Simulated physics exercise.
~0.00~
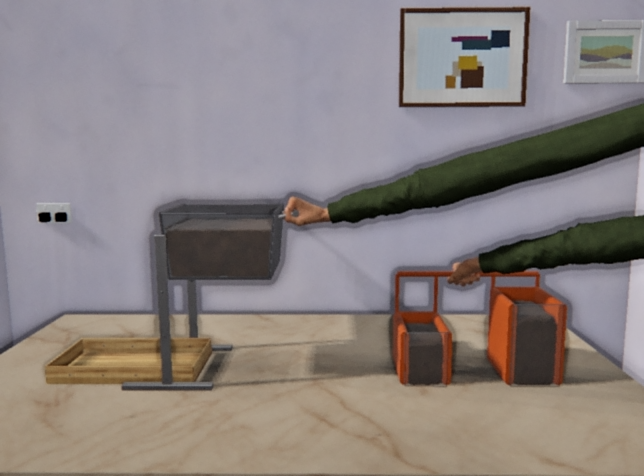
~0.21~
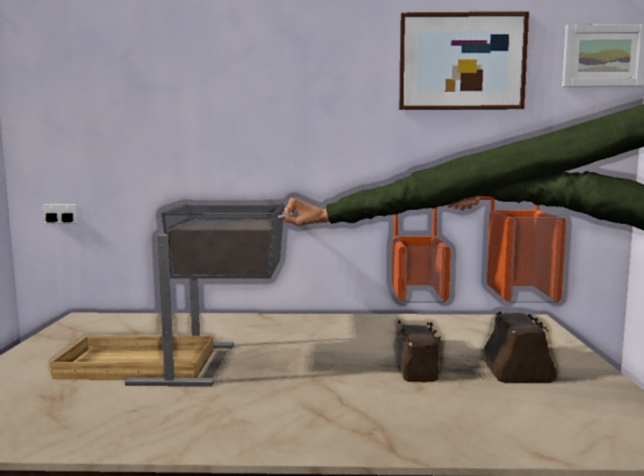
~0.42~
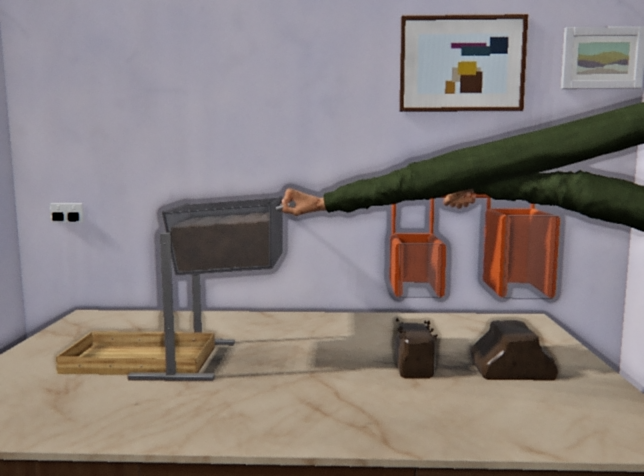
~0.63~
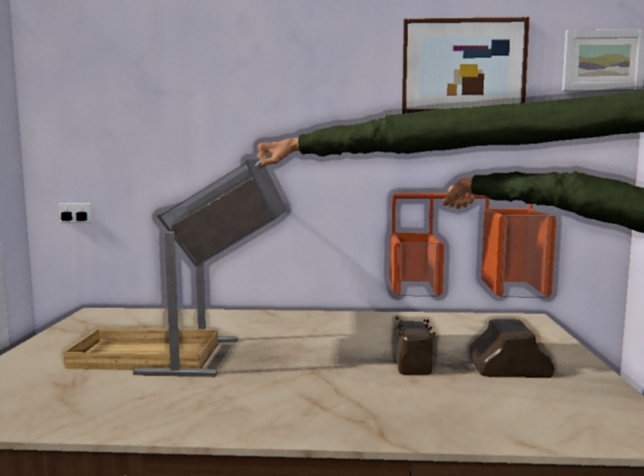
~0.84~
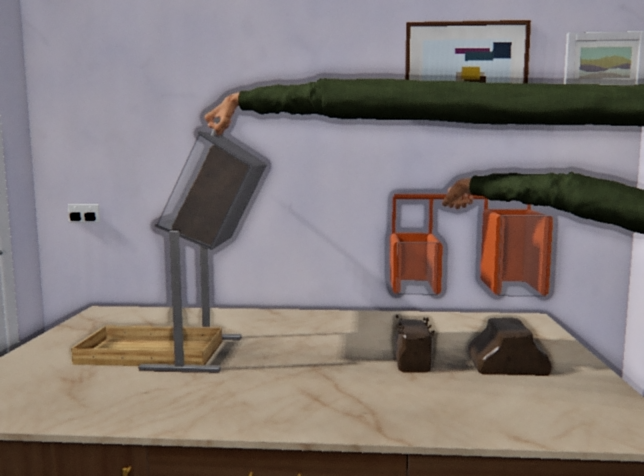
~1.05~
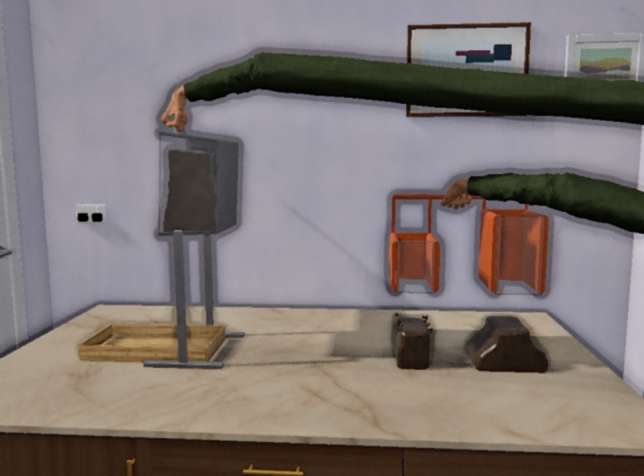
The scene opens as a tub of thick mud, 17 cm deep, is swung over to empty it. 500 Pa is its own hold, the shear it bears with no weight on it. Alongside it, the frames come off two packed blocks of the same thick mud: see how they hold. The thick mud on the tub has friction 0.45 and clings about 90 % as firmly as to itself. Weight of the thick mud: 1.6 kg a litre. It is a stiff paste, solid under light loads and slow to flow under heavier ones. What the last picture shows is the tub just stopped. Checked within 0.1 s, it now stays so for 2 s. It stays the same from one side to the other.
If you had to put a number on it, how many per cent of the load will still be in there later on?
My estimate is close to 36 per cent.
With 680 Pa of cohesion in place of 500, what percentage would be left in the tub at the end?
I'd say around 40 percent.
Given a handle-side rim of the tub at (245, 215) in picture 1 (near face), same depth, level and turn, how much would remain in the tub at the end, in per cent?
Remaining in tub at end: Approx. 50 %.
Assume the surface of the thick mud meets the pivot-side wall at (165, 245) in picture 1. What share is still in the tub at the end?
I'd put it close to 55 in a hundred.
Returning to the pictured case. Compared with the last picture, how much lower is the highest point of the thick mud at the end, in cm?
Roughly 16 cm.
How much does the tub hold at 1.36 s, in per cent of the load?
The tub holds some 40 % at that moment.
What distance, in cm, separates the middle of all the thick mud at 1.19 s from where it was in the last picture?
Some 7 cm.
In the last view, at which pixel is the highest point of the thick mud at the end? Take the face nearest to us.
(194, 204).
After 1.19 s, the tub is at 87 degrees and holds 74 %.
After 1.36 s, the tub is at 87 degrees and holds 40 %.
After 1.53 s, the tub is at 87 degrees and holds 36 %.
After 1.70 s, the tub is at 87 degrees and holds 36 %.
After 3.05 s, at the end, the tub is at 87 degrees and holds 36 %.
